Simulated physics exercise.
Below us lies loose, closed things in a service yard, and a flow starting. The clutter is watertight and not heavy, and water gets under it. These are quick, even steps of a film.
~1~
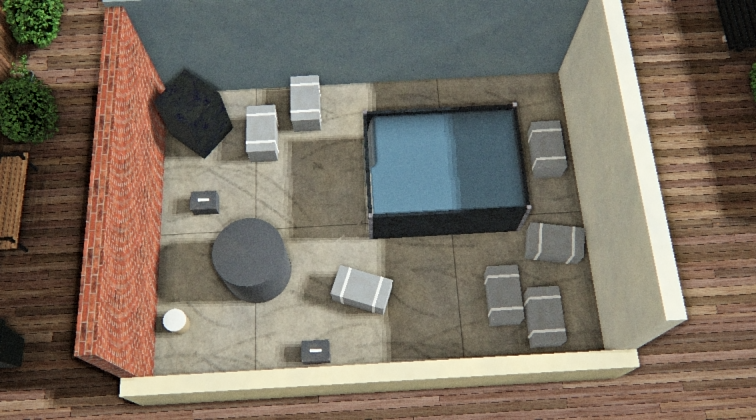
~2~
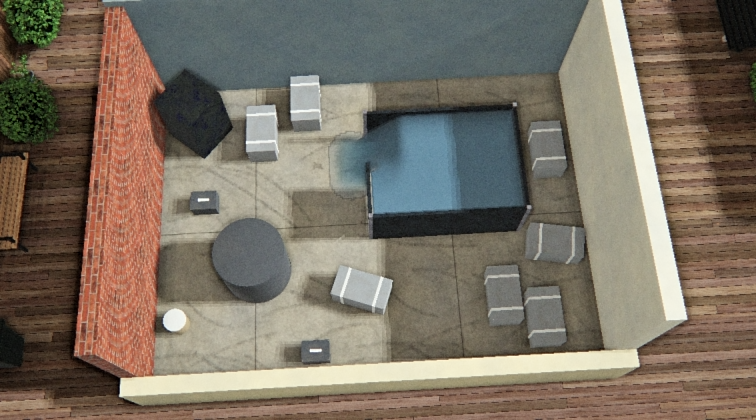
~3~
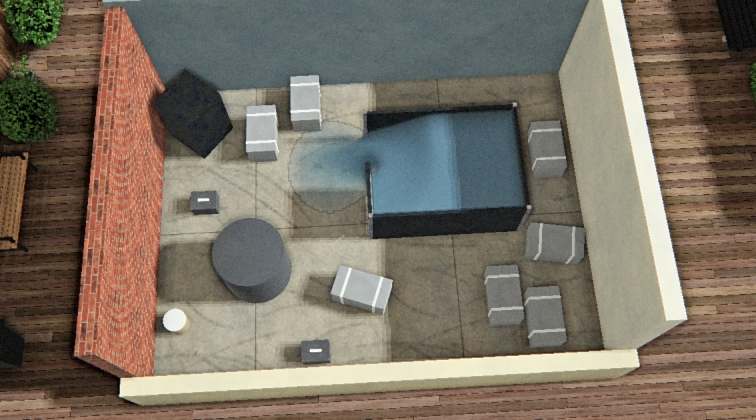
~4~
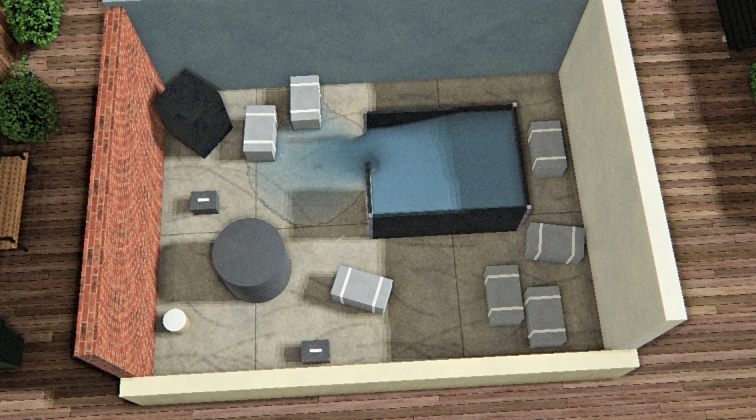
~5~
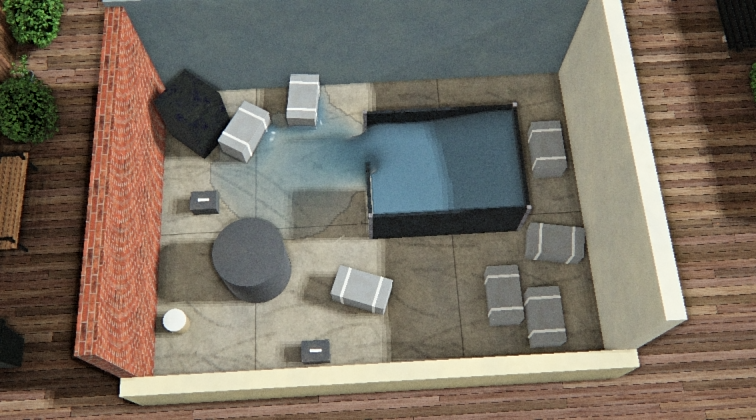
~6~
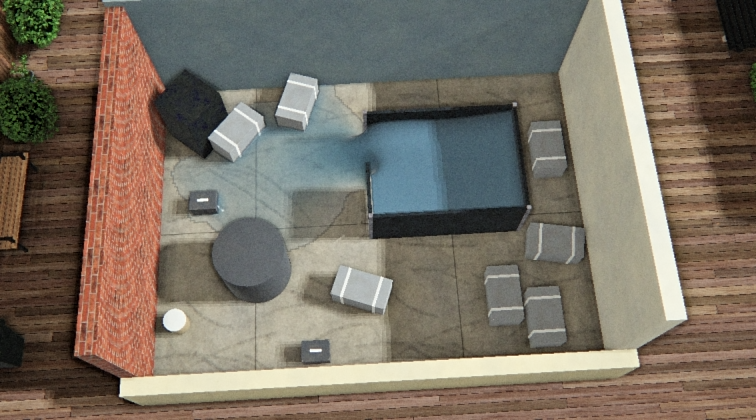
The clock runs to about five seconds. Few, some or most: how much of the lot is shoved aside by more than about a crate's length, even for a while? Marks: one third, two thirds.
Share: Between one and two thirds.
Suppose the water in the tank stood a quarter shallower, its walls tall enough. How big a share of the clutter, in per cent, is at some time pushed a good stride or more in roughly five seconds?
About 50 per cent.
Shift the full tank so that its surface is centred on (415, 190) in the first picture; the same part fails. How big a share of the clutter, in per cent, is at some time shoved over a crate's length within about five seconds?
Roughly 50 per cent.
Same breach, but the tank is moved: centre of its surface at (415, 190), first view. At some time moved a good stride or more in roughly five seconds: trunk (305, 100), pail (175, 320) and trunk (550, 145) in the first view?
One after the other: Yes, shifted that much, less than that.
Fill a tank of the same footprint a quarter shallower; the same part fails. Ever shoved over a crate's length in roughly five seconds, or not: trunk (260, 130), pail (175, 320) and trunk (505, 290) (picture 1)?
In that order: Moved that far, swept aside, never so far.
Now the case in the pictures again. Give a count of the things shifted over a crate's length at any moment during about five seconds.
It comes to 6.
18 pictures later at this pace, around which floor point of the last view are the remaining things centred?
Roughly at (392, 263).
A moment on, 1 of 10 are well off their spots; 2 afloat.
Next, 4 of 10 are well off their spots; 3 afloat.
Later, 5 of 10 are well off their spots; 3 afloat.
In the end, 6 of 10 are well off their spots, and 6 have been at some point; 4 afloat.
